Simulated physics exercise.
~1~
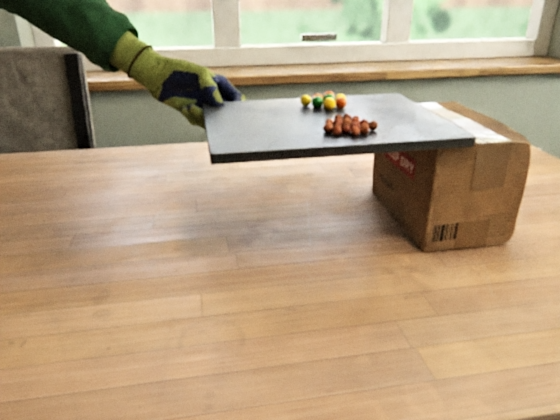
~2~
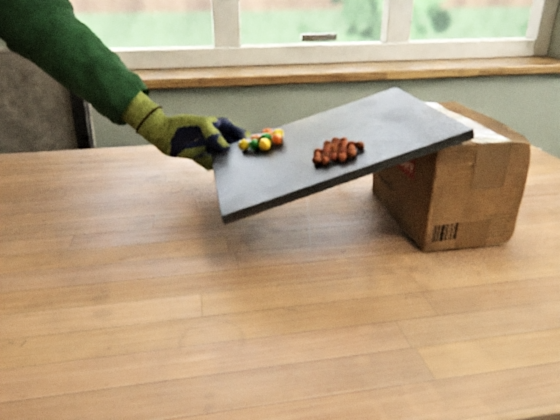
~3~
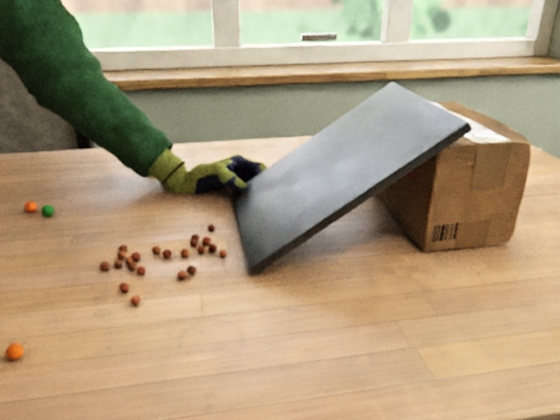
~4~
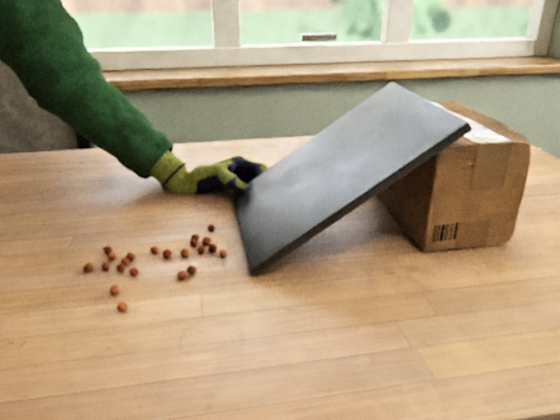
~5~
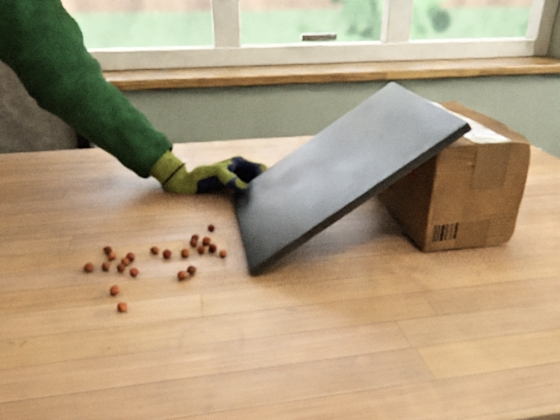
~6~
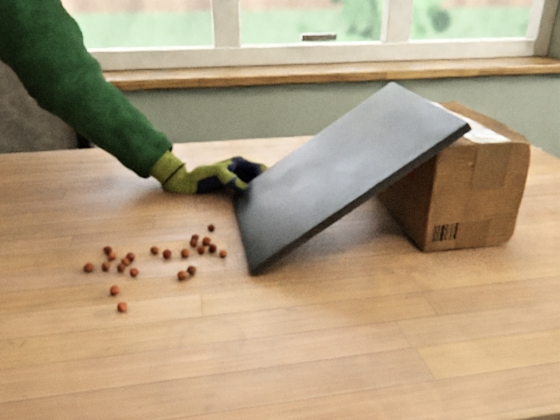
A dark gray board spans the space above a light wooden table, its right end on a brown cardboard box and its left end in a green-and-navy gloved hand, seen from a still viewpoint facing a window. Small reddish-brown balls sit toward the front of the board, with a cluster of yellow, green and orange ones behind. The green-sleeved arm lowers its end, and both groups shift left down the slope. Once the board rests as a steep ramp, the brown balls scatter just beyond its foot, while the colorful ones run farther left and leave view. The brown balls lie still.
